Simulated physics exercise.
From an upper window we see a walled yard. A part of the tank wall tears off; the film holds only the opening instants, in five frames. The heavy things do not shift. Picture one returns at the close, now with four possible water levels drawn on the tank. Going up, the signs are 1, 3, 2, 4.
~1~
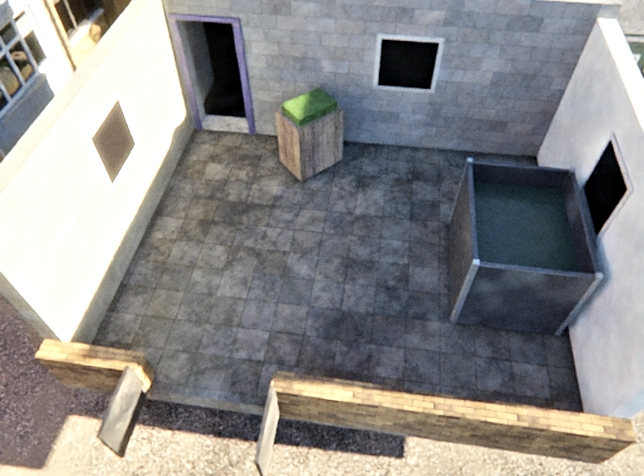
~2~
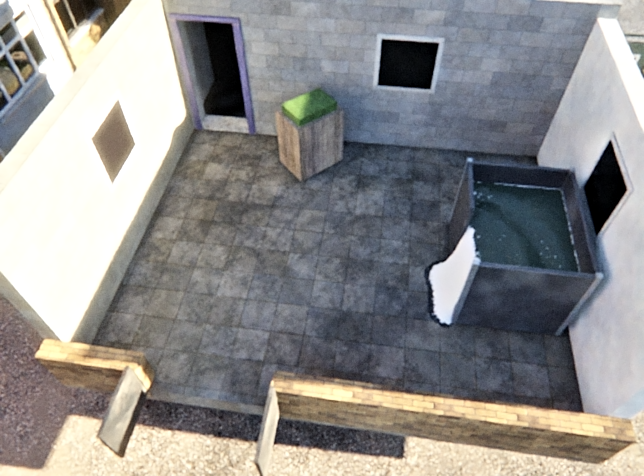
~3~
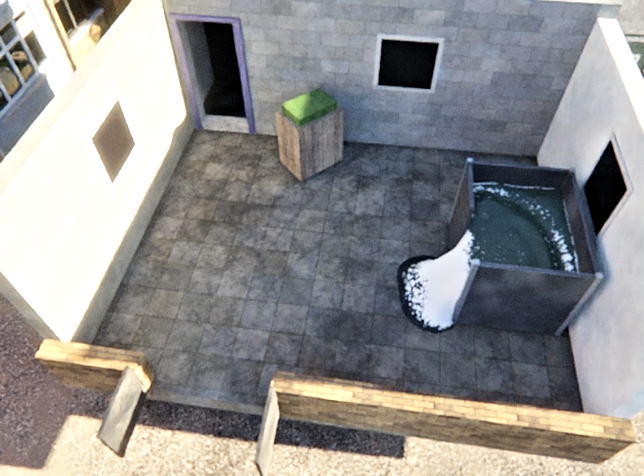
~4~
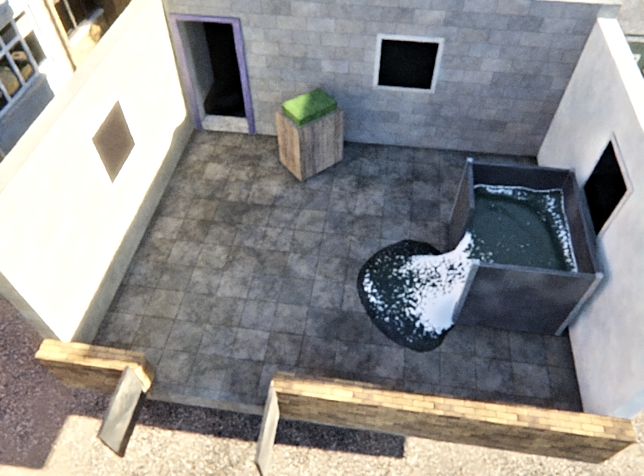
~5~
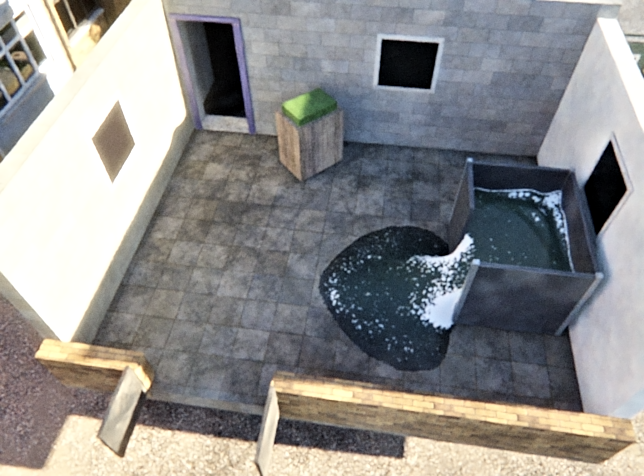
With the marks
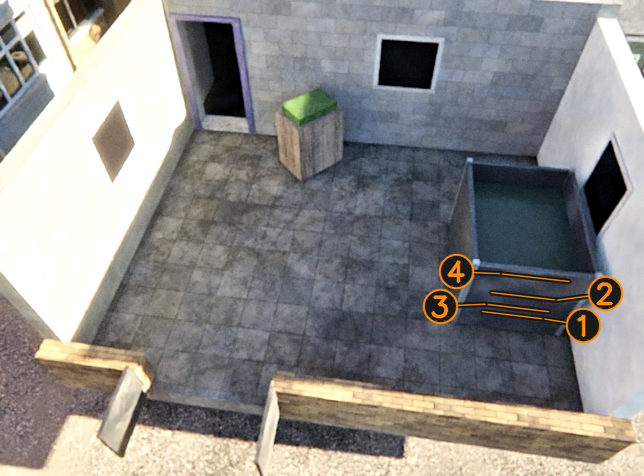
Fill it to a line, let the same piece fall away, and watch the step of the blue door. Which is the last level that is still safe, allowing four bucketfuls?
That is level 2.
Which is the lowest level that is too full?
4 it is.
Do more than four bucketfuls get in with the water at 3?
No, not at all.
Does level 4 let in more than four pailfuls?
Yes, that goes wrong.
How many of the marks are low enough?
Three of the four.
On the marked copy, 1 at (512, 315); 2 at (523, 296); 3 at (517, 307); 4 at (534, 277); from the bottom up 1, 3, 2, 4.
If 1 is chosen, nothing gets over.
If 2 is chosen, a splash gets over, under a bucket.
If 3 is chosen, nothing gets over.
If 4 is chosen, about 11 bucketfuls get in.
